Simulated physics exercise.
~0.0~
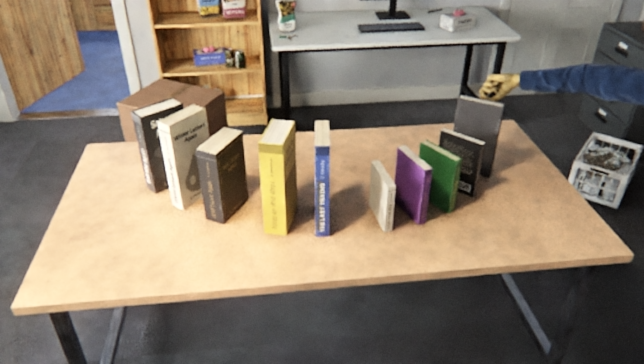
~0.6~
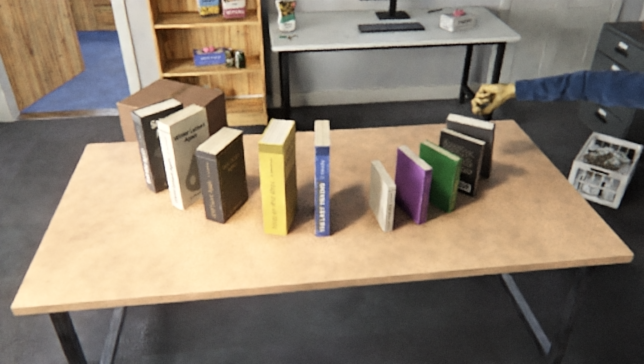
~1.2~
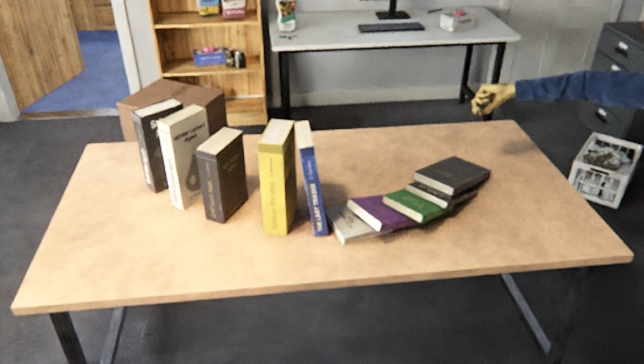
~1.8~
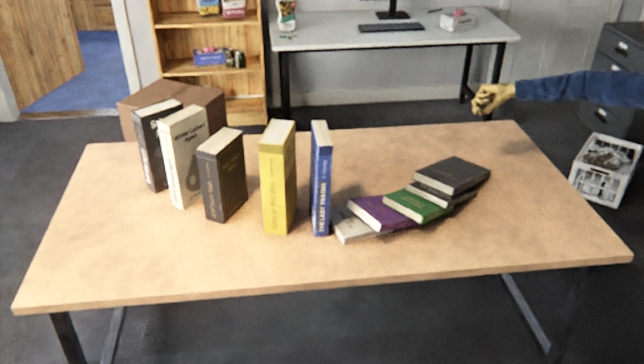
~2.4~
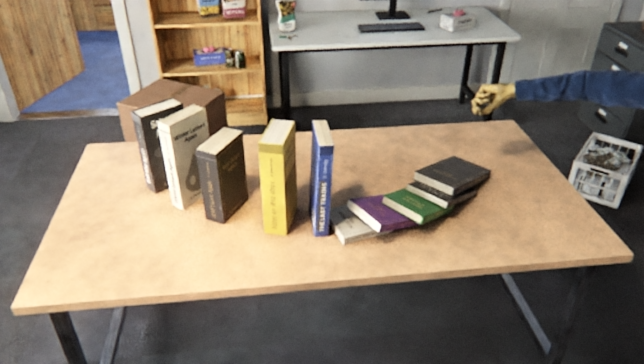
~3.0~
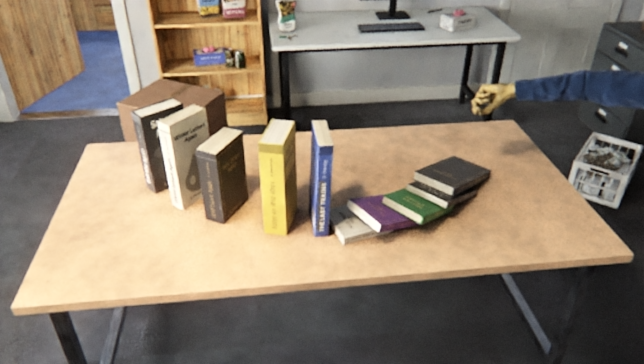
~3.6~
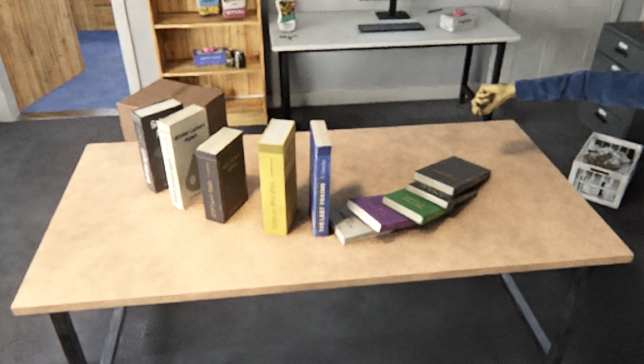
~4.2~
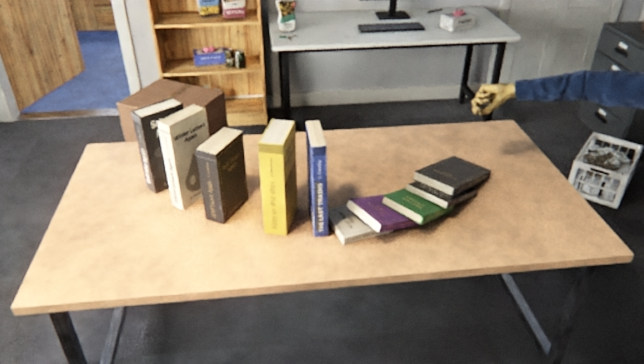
To begin with, hardback books stand upright in a curving line across a wooden table, while a hand in a blue sleeve reaches toward the tall grey one at the far right end. The hand tips that book leftward into its neighbour. The fall runs down the line, and the dark books, the green one, the purple one and a small pale one topple leftward, overlapping each other. The blue book leans briefly toward the yellow one, then rocks back upright. At the end it still stands with the yellow book and three others on the left, beside the fallen row.
